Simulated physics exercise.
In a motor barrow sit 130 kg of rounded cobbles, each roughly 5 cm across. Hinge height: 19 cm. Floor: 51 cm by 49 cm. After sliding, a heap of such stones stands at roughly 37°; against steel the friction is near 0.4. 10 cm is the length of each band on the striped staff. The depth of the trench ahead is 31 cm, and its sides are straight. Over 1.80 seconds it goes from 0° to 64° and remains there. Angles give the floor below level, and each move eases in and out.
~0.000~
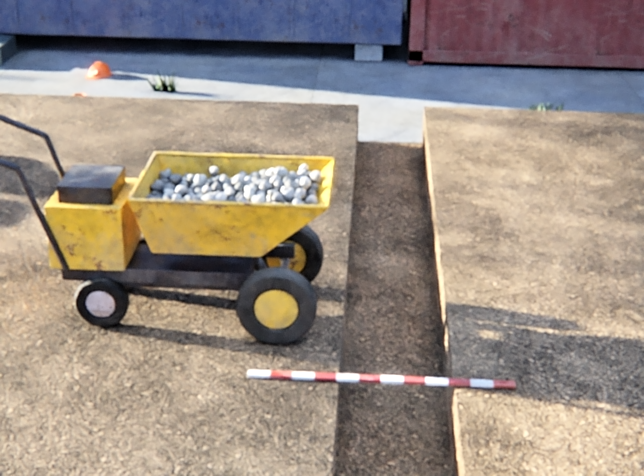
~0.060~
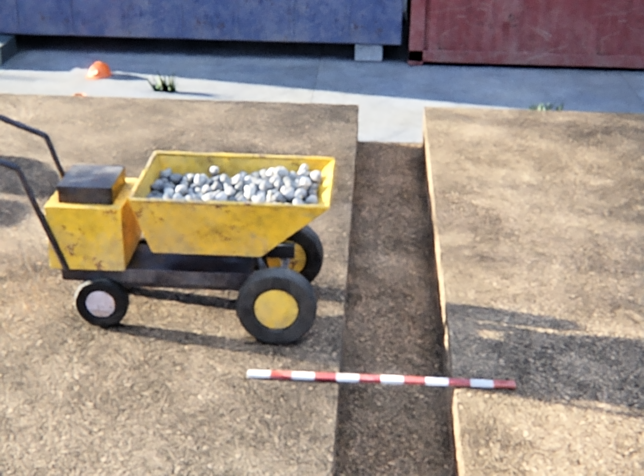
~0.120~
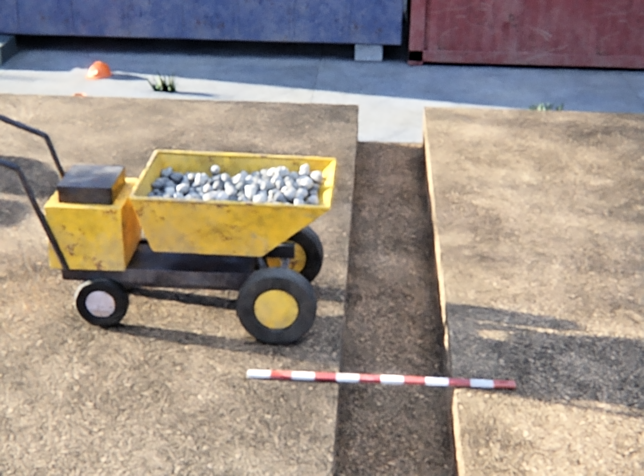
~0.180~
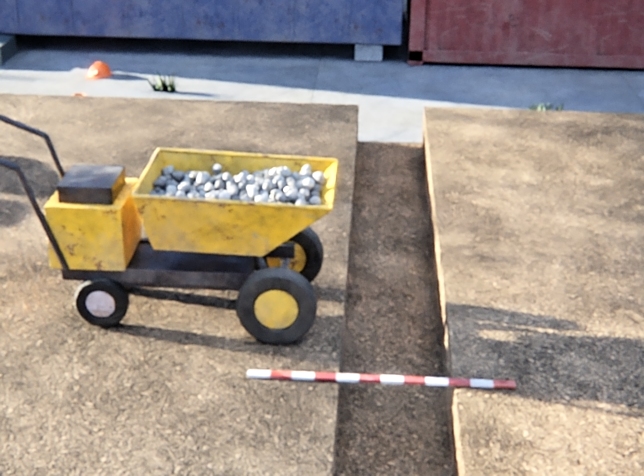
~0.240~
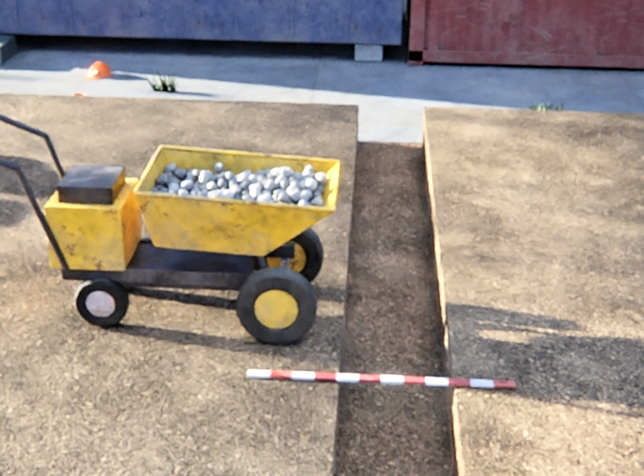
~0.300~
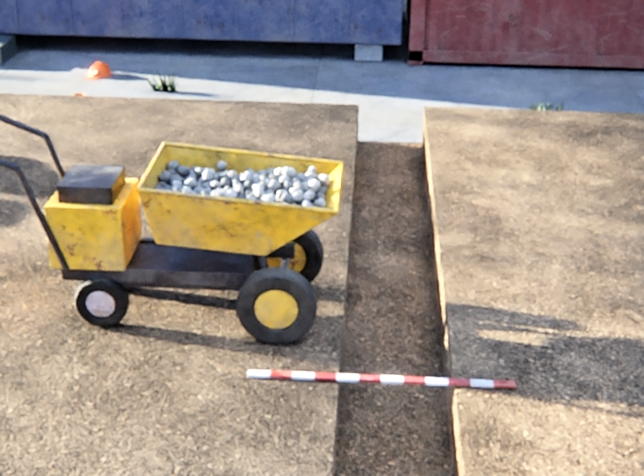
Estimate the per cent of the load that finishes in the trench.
Roughly 76 percent.
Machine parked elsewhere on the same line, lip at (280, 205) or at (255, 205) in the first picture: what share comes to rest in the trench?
Near 100 and near 100 percent.
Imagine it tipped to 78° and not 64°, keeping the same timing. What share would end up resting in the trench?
Roughly 90% would end there.
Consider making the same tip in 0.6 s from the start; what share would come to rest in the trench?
It'd be some 50 per cent.
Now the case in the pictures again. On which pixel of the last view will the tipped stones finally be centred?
The stones end up centred near (425, 358).
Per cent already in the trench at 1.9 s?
Around 35 per cent of it, at that instant.
After 1.4 s the floor is at 54°; 100 % in the skip; the foremost stones are at (402, 267).
After 1.9 s the floor is at 64°; 53 % in the skip, 36 % in the trench, 10 % past the trench; the foremost stones are at (503, 327).
After 2.2 s the floor is at 64°; 19 % in the skip, 58 % in the trench, 23 % past the trench; the foremost stones are at (576, 329).
After 4.2 s the floor is at 64°; 0 % in the skip, 76 % in the trench, 24 % past the trench; the foremost stones are at (610, 329).
